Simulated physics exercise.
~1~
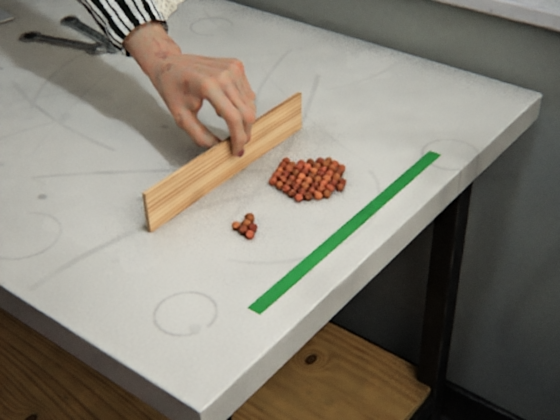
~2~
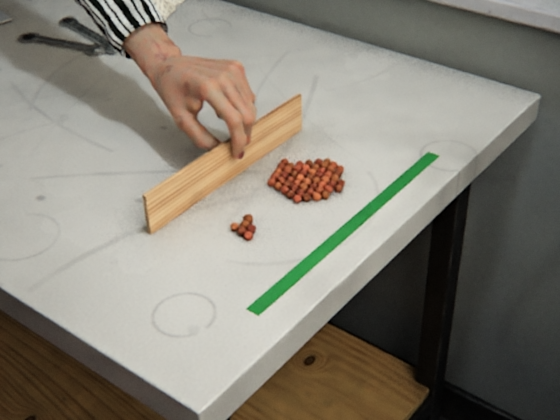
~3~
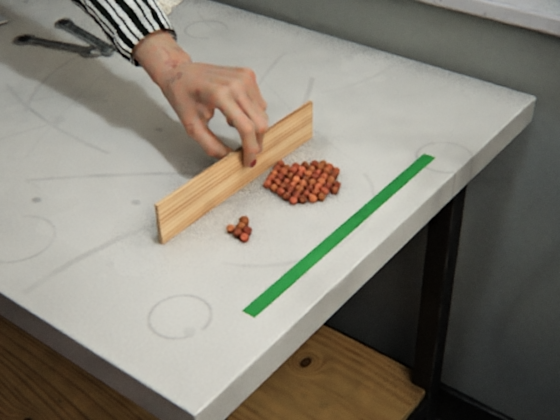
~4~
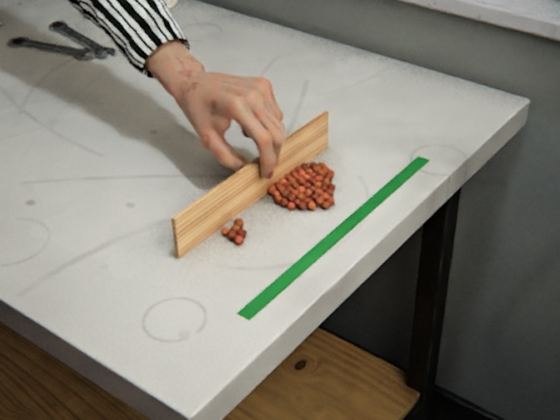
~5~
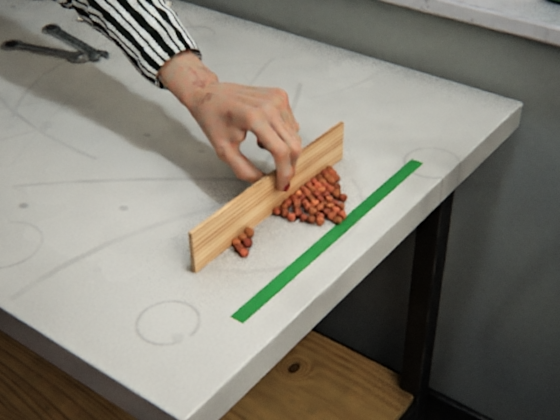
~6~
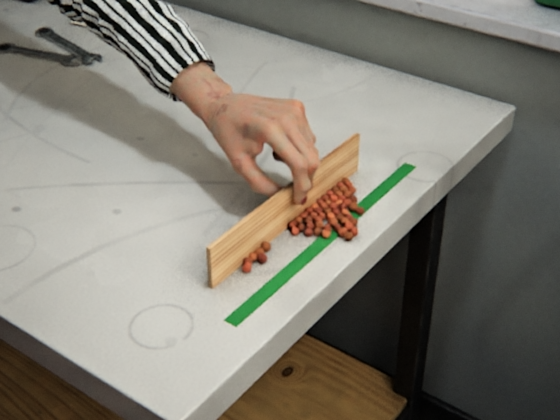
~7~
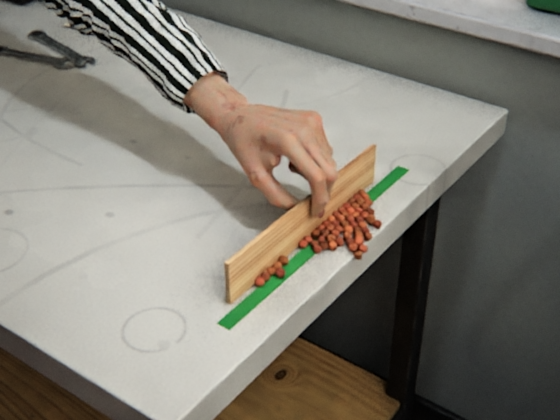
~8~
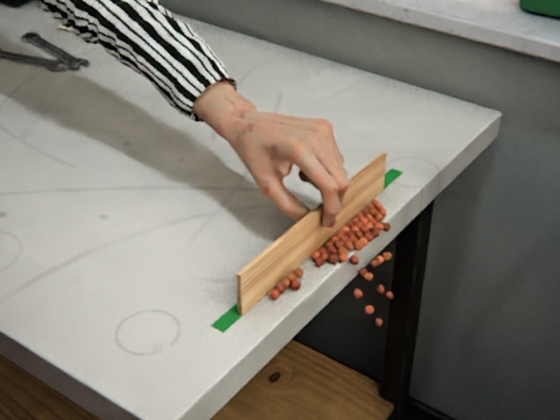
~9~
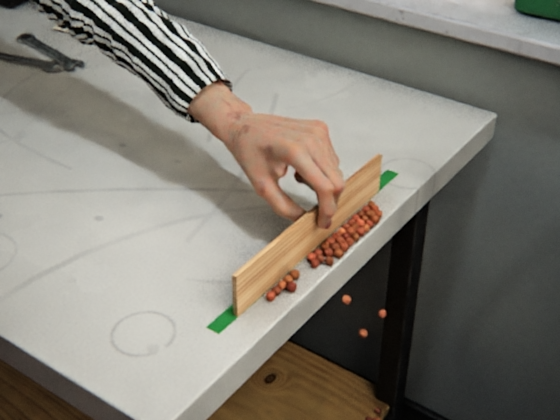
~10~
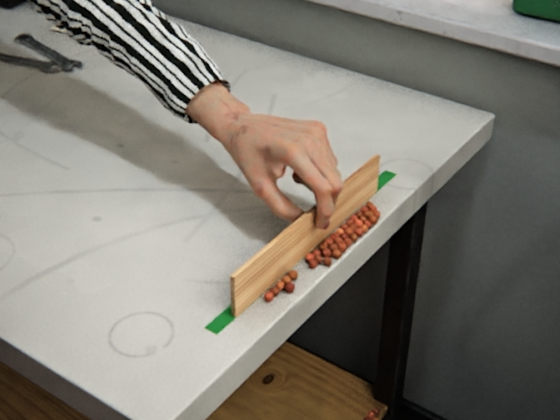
On a pale tabletop, a hand slides an upright strip of wood toward the edge, pushing a small and a larger cluster of reddish-brown pieces until it stops at a green tape line; several pieces from the larger cluster fall off, while the smaller cluster stays on the table.
